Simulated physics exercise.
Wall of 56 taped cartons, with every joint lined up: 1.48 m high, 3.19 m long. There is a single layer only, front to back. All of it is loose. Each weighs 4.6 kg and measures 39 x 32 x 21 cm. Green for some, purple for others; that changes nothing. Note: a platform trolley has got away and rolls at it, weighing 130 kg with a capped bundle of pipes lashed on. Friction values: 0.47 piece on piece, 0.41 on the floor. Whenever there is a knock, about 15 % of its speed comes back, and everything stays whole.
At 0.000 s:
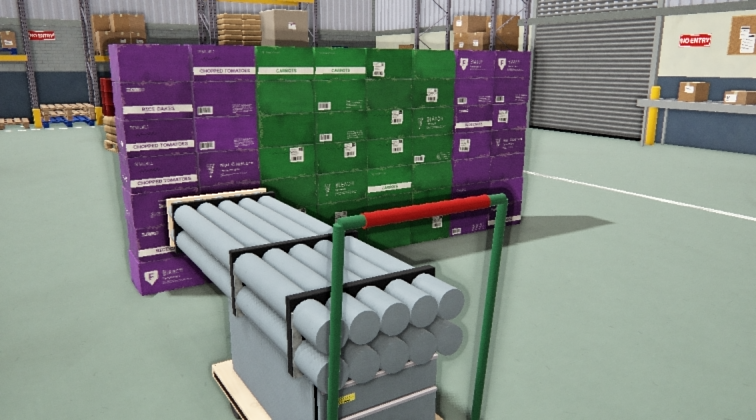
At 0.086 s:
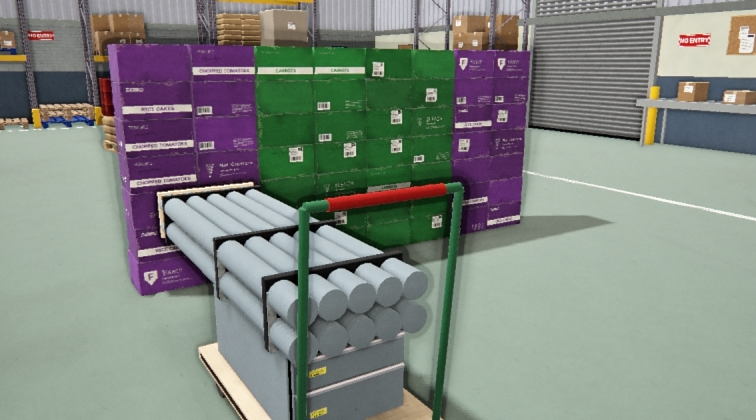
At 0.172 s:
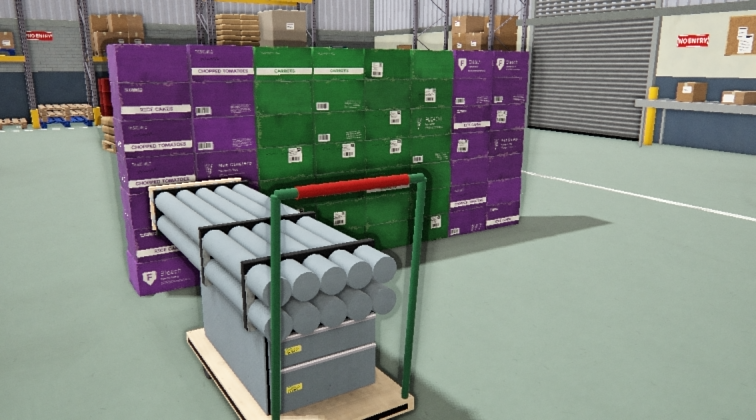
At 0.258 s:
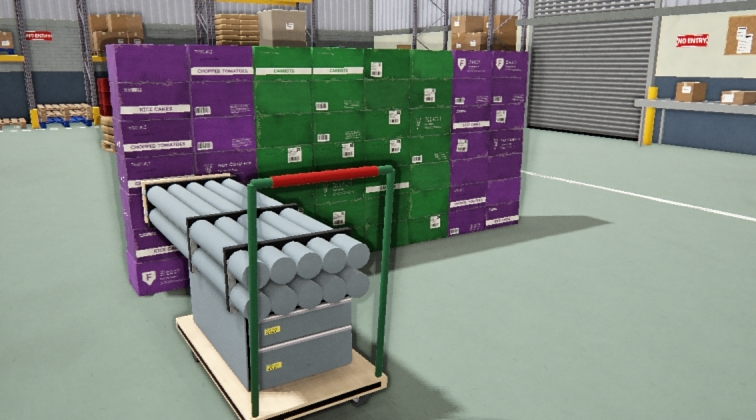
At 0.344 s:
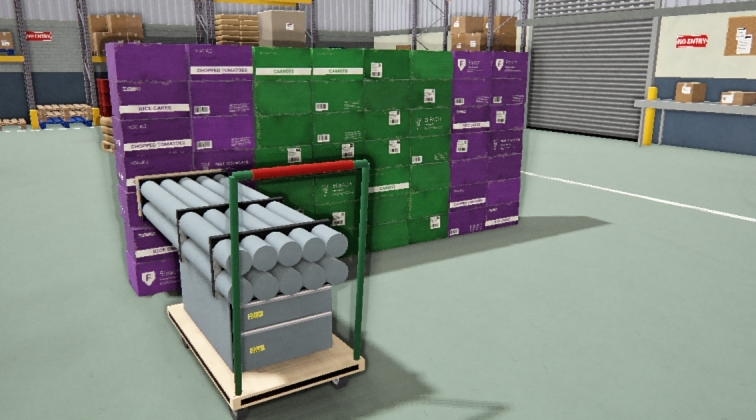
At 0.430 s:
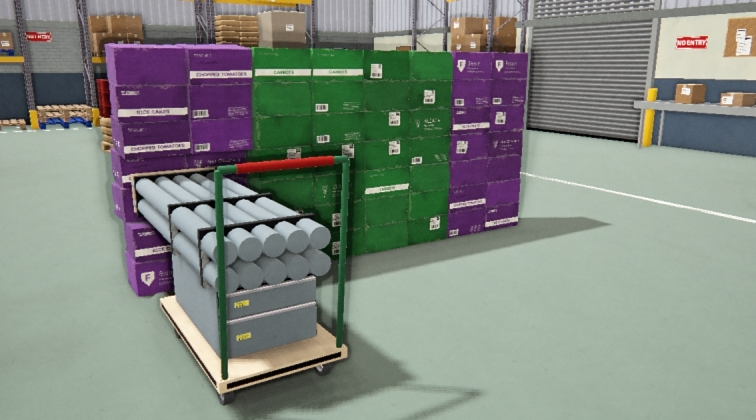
A loaded trolley rolls away toward stacked purple and green cartons and nudges a few.
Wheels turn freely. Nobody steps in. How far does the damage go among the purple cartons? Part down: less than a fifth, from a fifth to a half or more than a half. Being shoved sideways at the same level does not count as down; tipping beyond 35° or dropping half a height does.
It adds up to the fifth-to-half range.
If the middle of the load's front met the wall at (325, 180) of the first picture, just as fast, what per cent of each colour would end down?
Result - purple: 0 %; green: 40 %.
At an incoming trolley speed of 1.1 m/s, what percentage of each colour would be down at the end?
The purple would finish 40 in a hundred down, the green 0 in a hundred.
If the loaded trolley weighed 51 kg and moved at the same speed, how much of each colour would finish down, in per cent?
You'd get purple 40 and green 0 percent.
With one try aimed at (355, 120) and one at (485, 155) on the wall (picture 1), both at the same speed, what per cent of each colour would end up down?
You'd get purple at 0 followed by 30, and green at 20 followed by 0 percent.
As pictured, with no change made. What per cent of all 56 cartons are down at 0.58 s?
By then, 0 per cent.
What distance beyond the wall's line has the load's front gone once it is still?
It sits some 155 cm past it.
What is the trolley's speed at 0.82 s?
It is moving at around 1.3 m/s.
Around 0.58 s, load 42 cm past the wall's line, still rolling; none of the 28 purple cartons down (0 of 56 in all colours); top purple carton tipped 30°.
Around 0.82 s, load 76 cm past the wall's line, still rolling; 10 of the 28 purple cartons down (10 of 56 in all colours); top purple carton tipped 64°, 45 cm lower.
Around 1.20 s, load 1.15 m past the wall's line, still rolling; 10 of the 28 purple cartons down (10 of 56 in all colours); top purple carton upside down.
Around 1.72 s, load 1.45 m past the wall's line, still rolling; 10 of the 28 purple cartons down (10 of 56 in all colours); top purple carton on its side.
Finally (2.7 s), load 1.56 m past the wall's line, stopped; 10 of the 28 purple cartons down (10 of 56 in all colours); top purple carton on its side; top green carton unmoved. That is 36 per cent. Seen by the last camera, middles, top purple carton near (233, 248), top green carton near (375, 65).
